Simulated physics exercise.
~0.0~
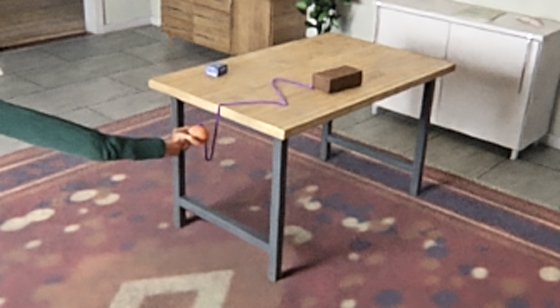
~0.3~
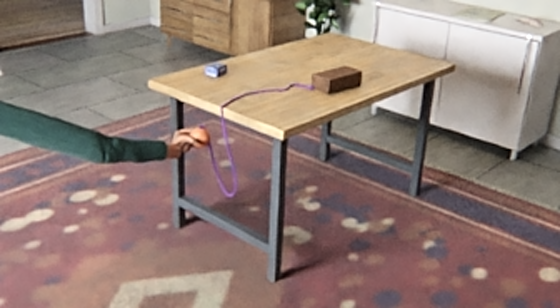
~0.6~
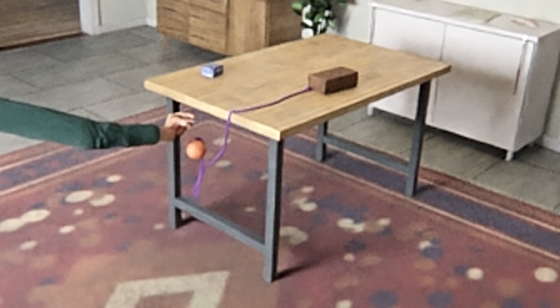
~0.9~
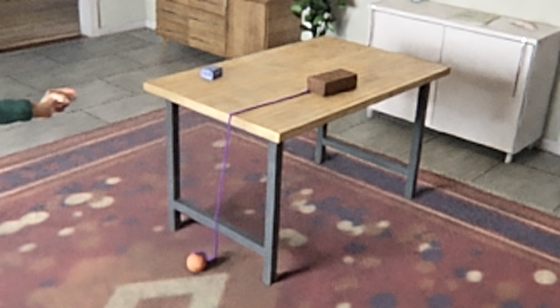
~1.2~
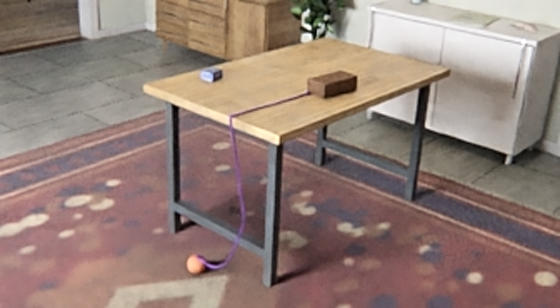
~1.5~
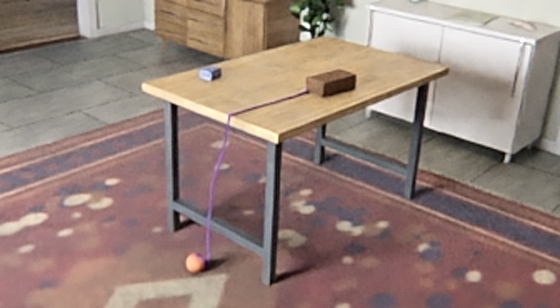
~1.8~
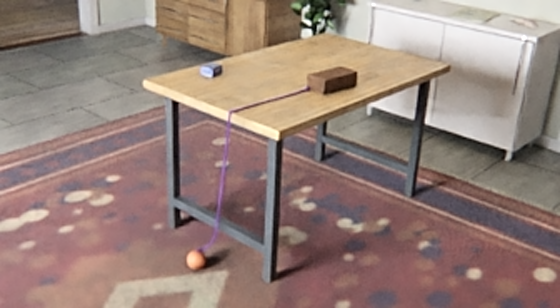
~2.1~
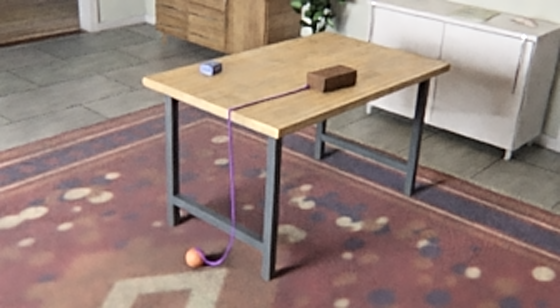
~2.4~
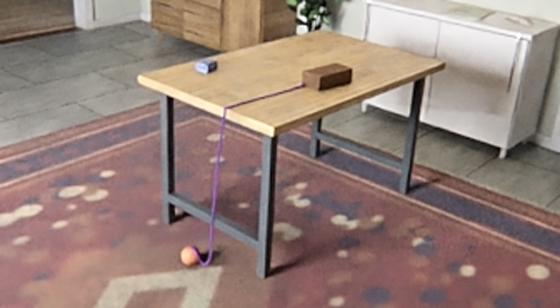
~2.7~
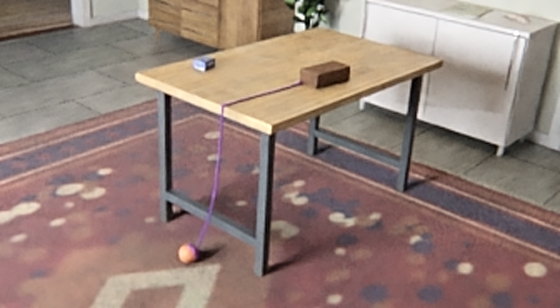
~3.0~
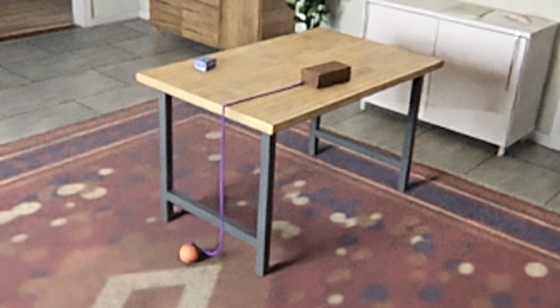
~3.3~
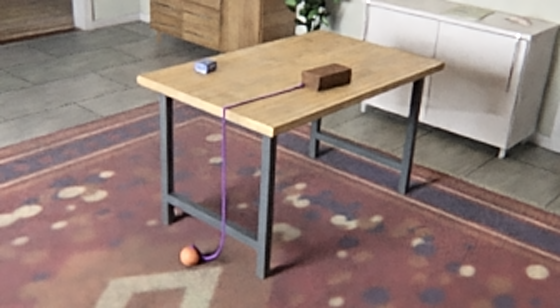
In a room with a patterned red rug and grey floor tiles, a wooden table with dark metal legs holds a brown brick and a small blue box. A hand in a green sleeve reaches in from the left, holding an orange tied to a purple cord that runs across the tabletop to the brick. The hand lets go and draws back out of view as the orange drops beside the table. It lands on the rug, and the cord straightens over the table edge, then sways slightly. The orange rests on the floor, while the brick and blue box stay in place.
